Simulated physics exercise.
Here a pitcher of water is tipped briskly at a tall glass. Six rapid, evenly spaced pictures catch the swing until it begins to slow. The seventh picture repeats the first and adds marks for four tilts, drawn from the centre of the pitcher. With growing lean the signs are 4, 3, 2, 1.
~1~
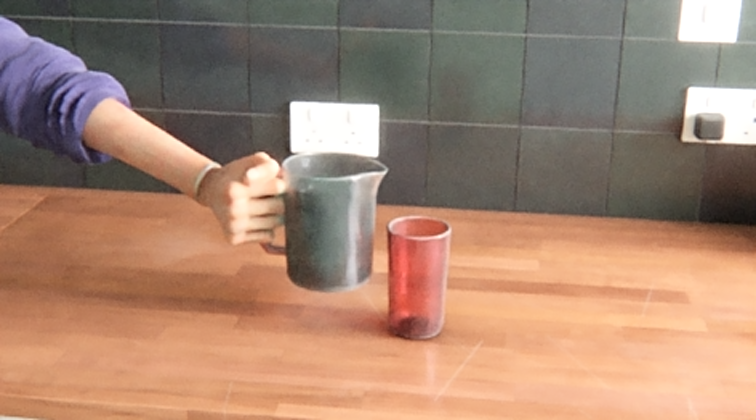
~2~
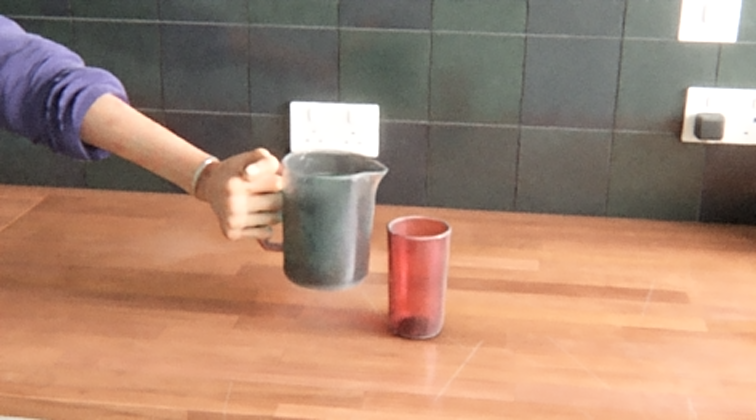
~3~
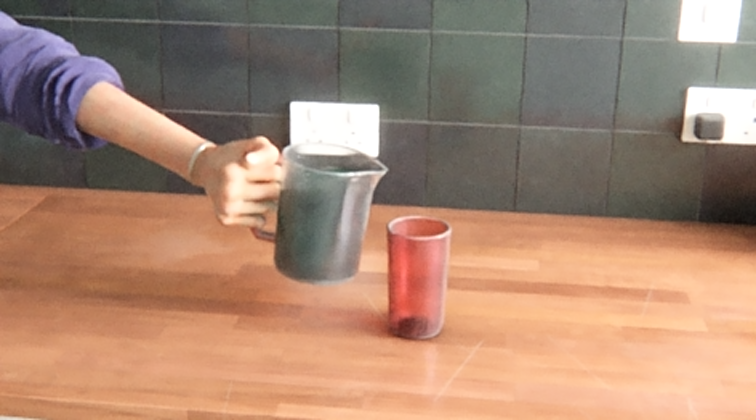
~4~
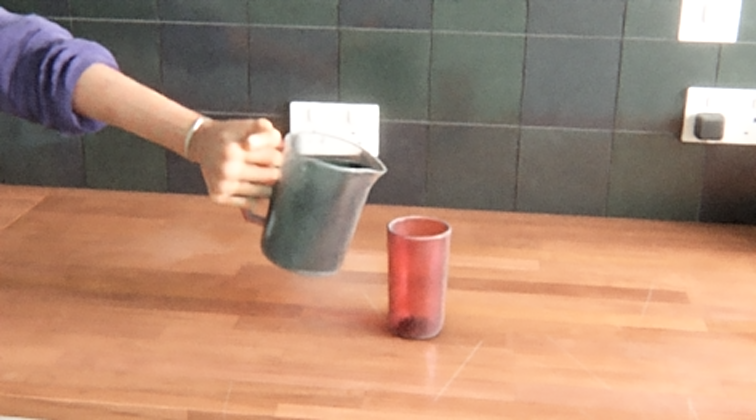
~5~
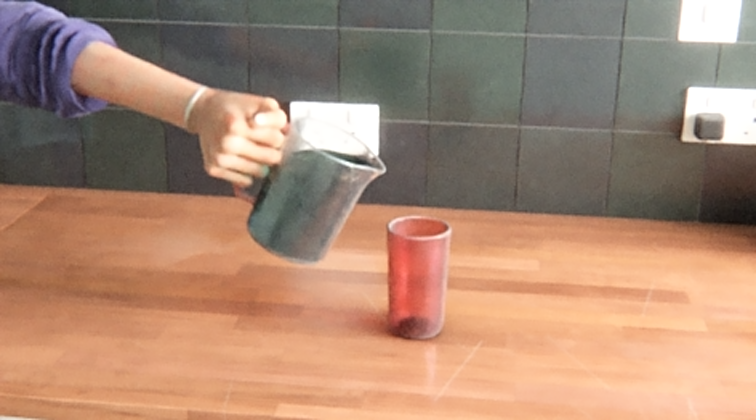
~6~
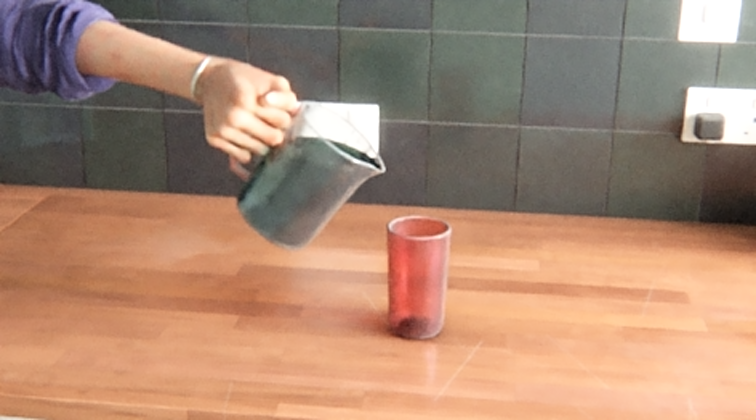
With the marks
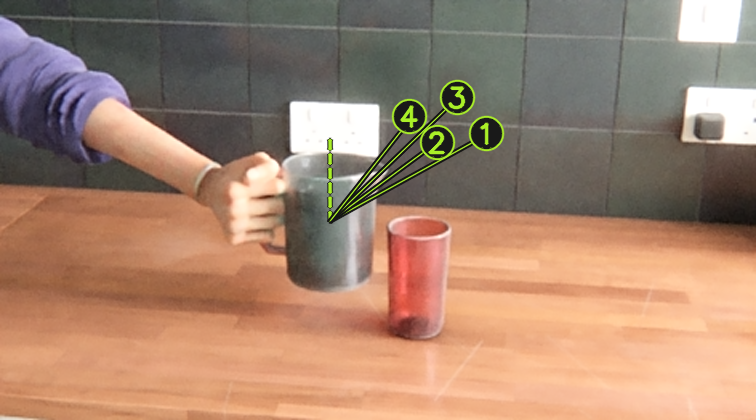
At first, a hand reaching in from the left holds a dark, see-through pitcher upright by its handle, beside a tall red glass on a wooden counter. The hand then rises and tilts the pitcher rightward, steadily more steeply, its lip staying near the glass while nothing pours out.
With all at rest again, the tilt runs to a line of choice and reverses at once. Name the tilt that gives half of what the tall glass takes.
Use mark 1.
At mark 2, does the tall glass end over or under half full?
Under.
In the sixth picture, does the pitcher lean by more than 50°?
No, it does not.
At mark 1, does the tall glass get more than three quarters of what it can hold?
No.
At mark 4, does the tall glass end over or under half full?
Under.
In lime, 1 at (471, 142); 2 at (422, 152); 3 at (445, 109); 4 at (400, 131).
With 1, the tall glass ends with about 49 % of what it can hold.
With 2, the tall glass ends with about 33 % of what it can hold.
With 3, the tall glass ends with about 19 % of what it can hold.
With 4, the tall glass ends with about 9 % of what it can hold.
